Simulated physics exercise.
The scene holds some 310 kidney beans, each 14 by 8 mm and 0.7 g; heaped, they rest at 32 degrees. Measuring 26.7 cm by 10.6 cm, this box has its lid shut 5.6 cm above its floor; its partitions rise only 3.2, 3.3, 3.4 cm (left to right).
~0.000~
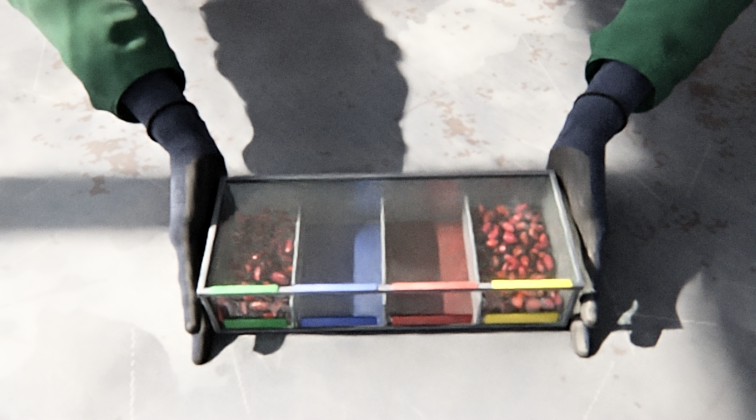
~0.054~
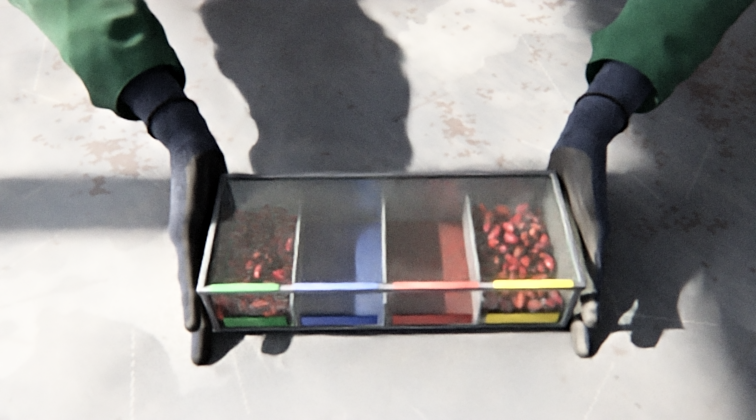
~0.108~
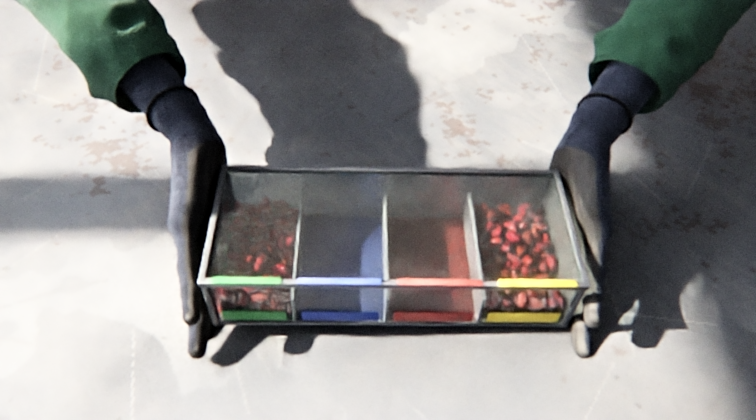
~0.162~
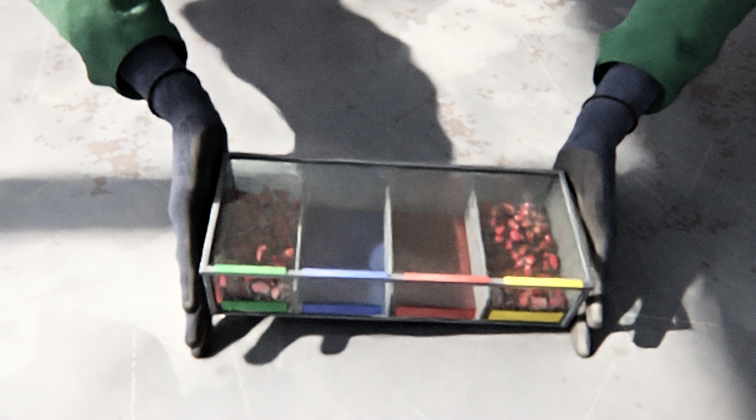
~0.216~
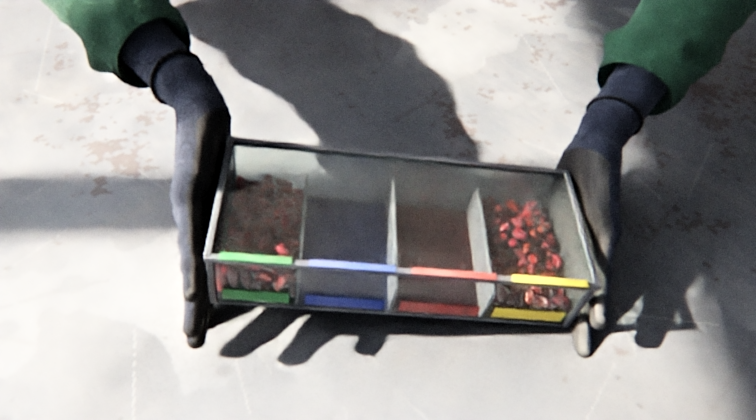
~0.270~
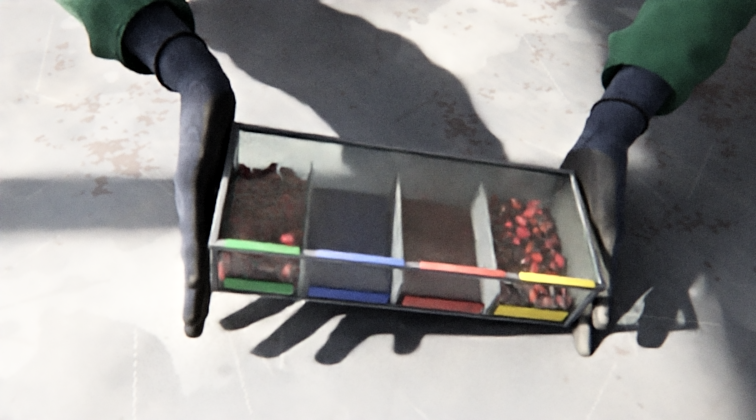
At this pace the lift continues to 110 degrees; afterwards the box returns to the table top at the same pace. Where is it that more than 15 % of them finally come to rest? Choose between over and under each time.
Red: Under. Blue: Under. Green: Under. Yellow: Over.
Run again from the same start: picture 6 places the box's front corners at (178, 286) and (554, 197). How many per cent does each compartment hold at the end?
Red = 0 %; blue = 15 %; green = 85 %; yellow = 0 %.
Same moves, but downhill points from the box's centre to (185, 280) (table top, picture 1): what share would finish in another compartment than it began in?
Estimate: Some 50 per cent.
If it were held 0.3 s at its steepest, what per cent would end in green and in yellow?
Then: Green 0; yellow 100.
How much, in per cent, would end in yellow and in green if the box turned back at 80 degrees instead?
Result - yellow 65 percent, green 25 percent.
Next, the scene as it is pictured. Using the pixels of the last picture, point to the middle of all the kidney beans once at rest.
Centre at rest: Approx. (523, 257) px.
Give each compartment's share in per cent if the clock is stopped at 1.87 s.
In per cent: Red 5, blue 10, green 15, yellow 70.
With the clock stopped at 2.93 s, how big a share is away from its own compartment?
Approx. 50 in a hundred.
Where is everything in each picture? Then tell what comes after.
Box tilt 0 degrees, front corners at (204, 290) and (578, 283); green 50 %, yellow 50 %, in the first picture.
Box tilt 1 degrees, front corners at (204, 288) and (579, 284), in the second picture.
Box tilt 3 degrees, front corners at (205, 280) and (583, 284), in the third picture.
Box tilt 6 degrees, front corners at (207, 268) and (588, 284), lowest corner right front, in the fourth picture.
Box tilt 10 degrees, front corners at (211, 255) and (593, 285), lowest corner right front, in the fifth picture.
Box tilt 13 degrees, front corners at (217, 242) and (599, 285), lowest corner right front; green 50 %, yellow 50 %. Its pace works out near 60 degrees a second, in the sixth picture.
Then, at 1.87 s, tilt 110 degrees; red 5 %, blue 10 %, green 15 %, yellow 70 %.
Then, at 2.93 s, tilt 51 degrees; red 5 %, yellow 95 %.
After 3.97 s, tilt 0 degrees; red 5 %, yellow 95 %.
At rest (4.3 s), red 5 %, blue 0 %, green 0 %, yellow 95 %.
